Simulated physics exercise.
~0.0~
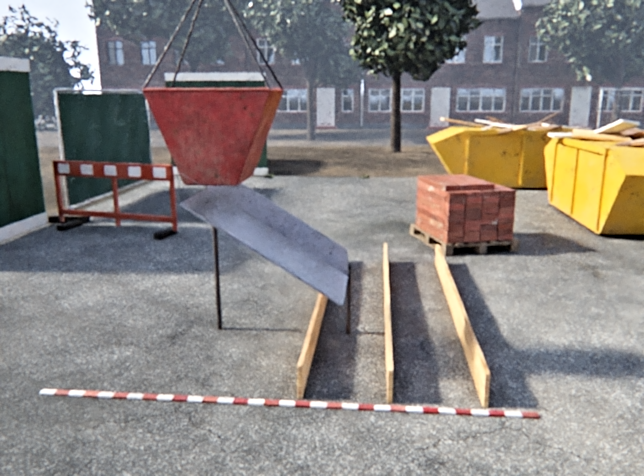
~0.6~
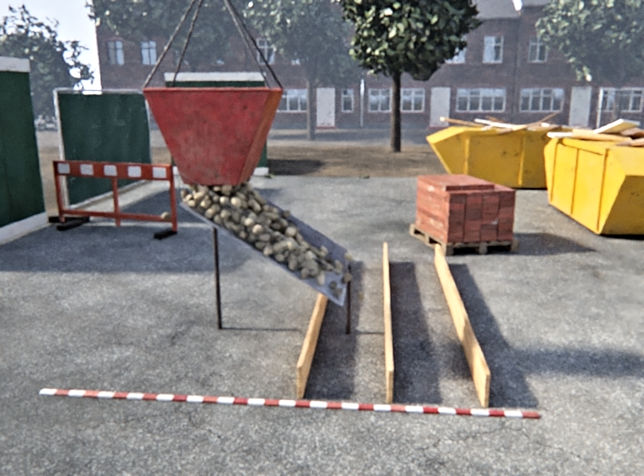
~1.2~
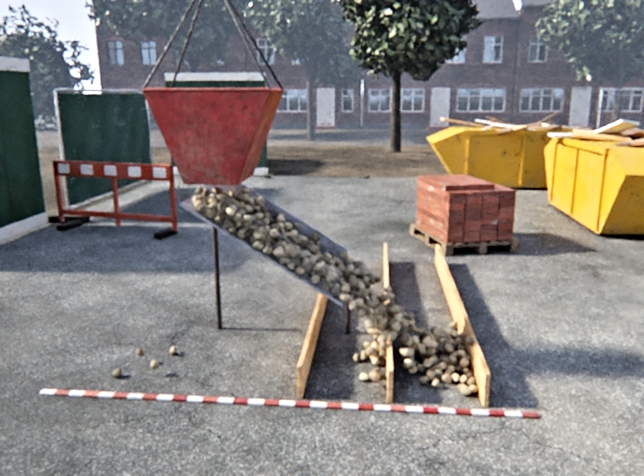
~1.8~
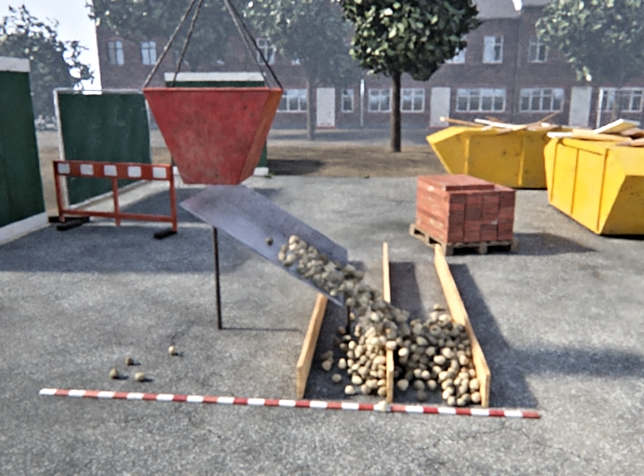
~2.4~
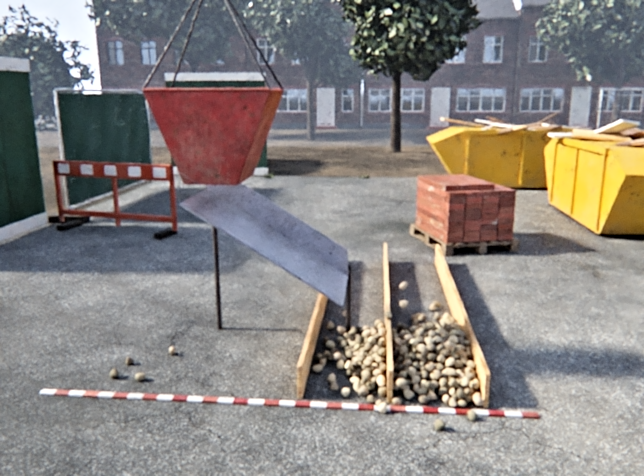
To begin with, a red skip hangs from cables above a sloping steel sheet, with three planks marking two bays on the tarmac and a striped staff lying in front. Pale, rounded stones then pour out beneath the skip and spread down the slope. They spill off its lower end into both bays, while a few land far to the left. The upper steel clears as the last stones slide down and the heaps grow. Finally, the slope is bare, and most stones lie in the right bay, with a smaller heap in the left and a few strays near the staff.
